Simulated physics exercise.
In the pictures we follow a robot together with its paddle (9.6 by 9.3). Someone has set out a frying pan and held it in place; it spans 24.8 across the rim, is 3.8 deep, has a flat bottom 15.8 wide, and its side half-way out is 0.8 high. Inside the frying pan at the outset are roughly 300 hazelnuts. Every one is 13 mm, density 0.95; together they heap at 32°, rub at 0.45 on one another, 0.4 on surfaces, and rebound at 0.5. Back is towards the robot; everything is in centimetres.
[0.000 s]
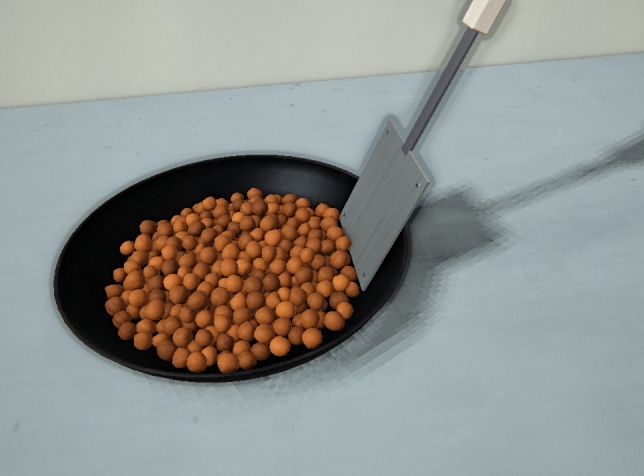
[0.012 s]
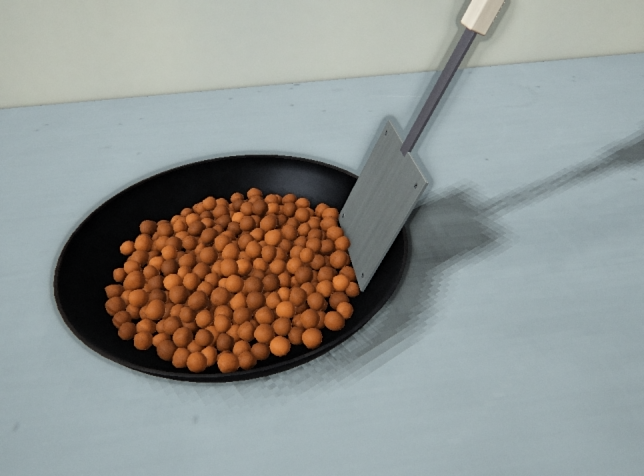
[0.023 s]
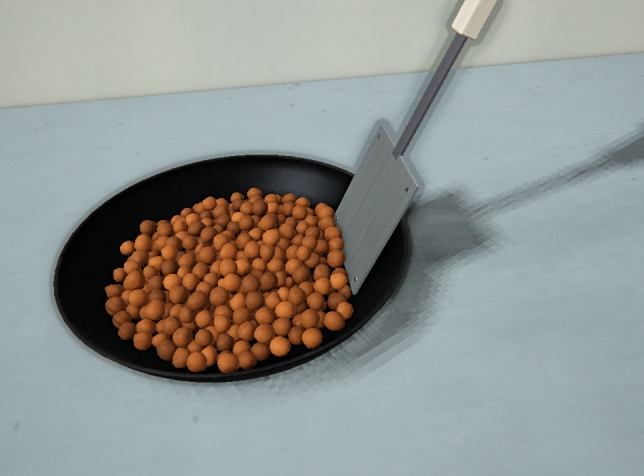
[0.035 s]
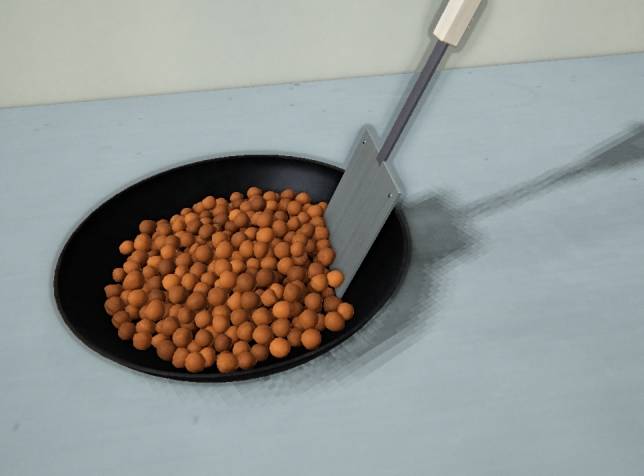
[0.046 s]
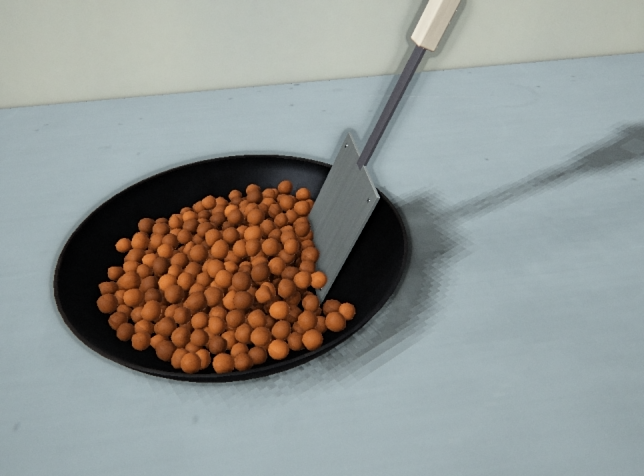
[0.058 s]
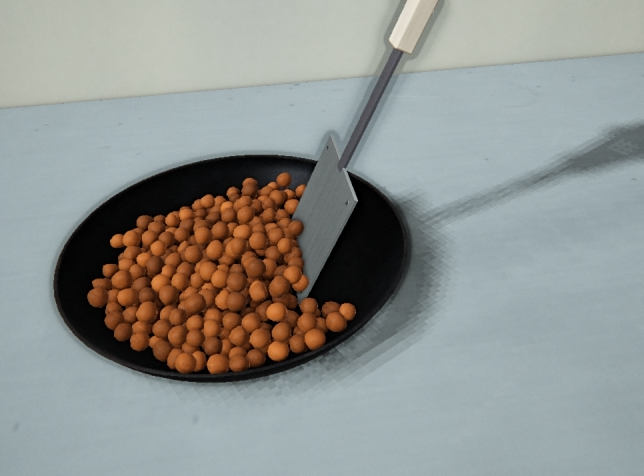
A black frying pan full of round brown nuts sat still on a pale blue surface while a grey paddle at its right side slid left, pushing the nearest nuts into a tighter heap.
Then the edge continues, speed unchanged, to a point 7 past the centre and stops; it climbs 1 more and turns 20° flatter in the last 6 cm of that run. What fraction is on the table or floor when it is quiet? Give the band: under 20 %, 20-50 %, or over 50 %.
Band: 20-50 %.
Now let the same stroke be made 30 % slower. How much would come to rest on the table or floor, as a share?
The share on the table or floor would be about 15 percent.
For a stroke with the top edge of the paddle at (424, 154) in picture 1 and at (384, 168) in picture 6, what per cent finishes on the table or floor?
My guess would be close to 10 per cent.
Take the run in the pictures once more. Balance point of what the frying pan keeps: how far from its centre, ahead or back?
Some 4.5 cm ahead.
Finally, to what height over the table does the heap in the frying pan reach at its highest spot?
4.5 cm.
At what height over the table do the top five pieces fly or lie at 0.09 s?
Height: Approx. 5 cm.
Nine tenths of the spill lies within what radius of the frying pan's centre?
35 centimetres, give or take.
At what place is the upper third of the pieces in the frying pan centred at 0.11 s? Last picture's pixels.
Near (186, 246).
By 0.09 s, sloping 65°, highest piece 6 above the table; 297 in the frying pan.
By 0.11 s, sloping 59°, highest piece 6 above the table; 297 in the frying pan.
By 0.33 s, sloping 45°, highest piece 19 above the table; 222 in the frying pan, 58 on the table or floor, 17 on the blade or in flight.
By 1.38 s, sloping 45°, highest piece 4 above the table; 220 in the frying pan, 77 on the table or floor.
Final count, 220 in the frying pan, 77 on the table or floor. That is 26 % on the table or floor.
